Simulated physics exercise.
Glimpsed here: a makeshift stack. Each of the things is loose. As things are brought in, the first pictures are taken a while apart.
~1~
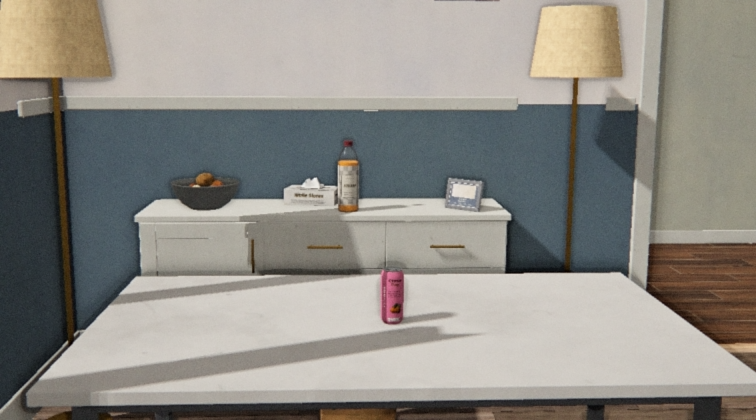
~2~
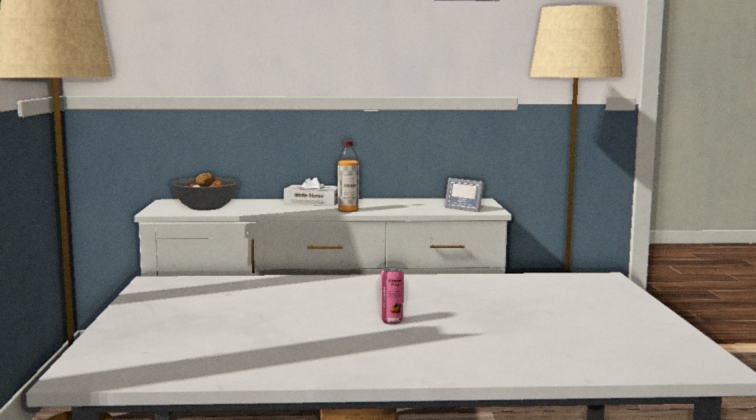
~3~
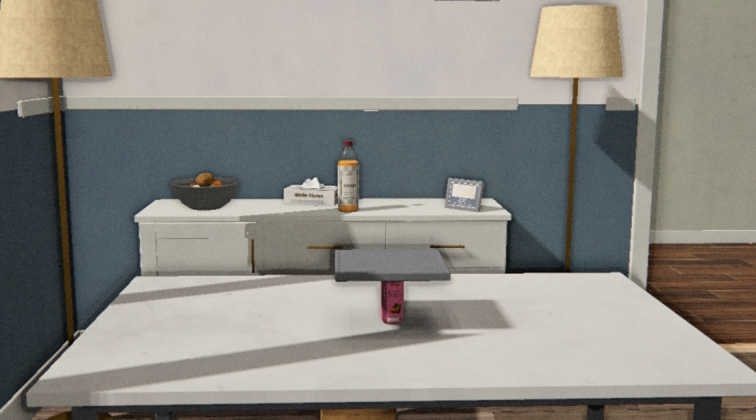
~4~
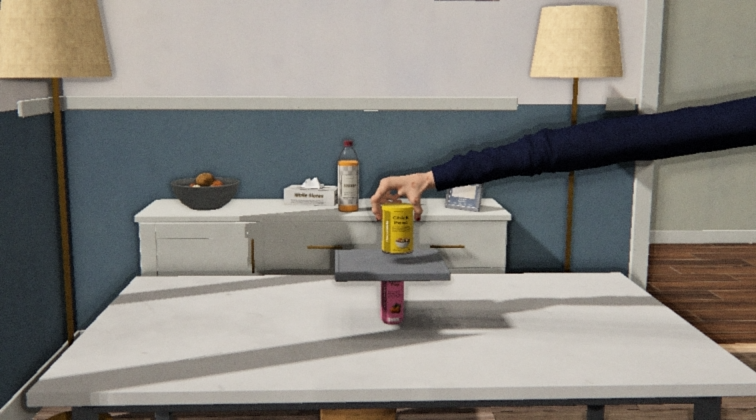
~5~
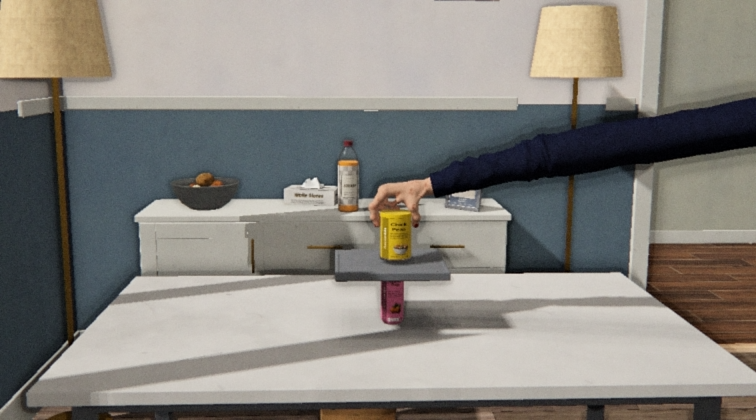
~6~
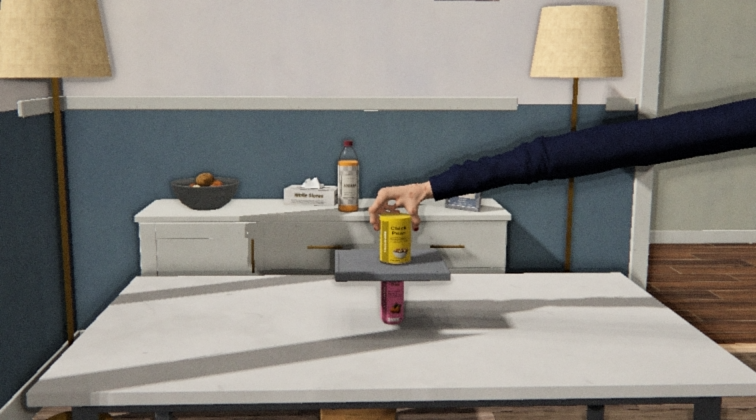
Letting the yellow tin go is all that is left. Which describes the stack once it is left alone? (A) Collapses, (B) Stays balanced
Option B: Stays balanced.
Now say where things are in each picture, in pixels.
In the first frame, the last thing is not in view yet.
In the second frame, the last thing is not in view yet.
In the third frame, the last thing is not in view yet; grey lid (390, 264).
The fourth frame shows still above its spot; yellow tin (398, 228); grey lid (390, 264).
The fifth frame shows still above its spot; yellow tin (396, 235); grey lid (390, 264).
The sixth frame shows set down, still held; yellow tin (396, 239); grey lid (390, 264).
Then, 0.40 s later than the last frame, all is still.
Then, 1.10 s later than the last frame, things are still on the move.
Then, 1.60 s later than the last frame, all is still.
Then, 2.30 s later than the last frame, things are still on the move.
When it is over, all 3 as before. End places, in pixels of the last picture, yellow tin near (396, 239). The stack keeps its balance.
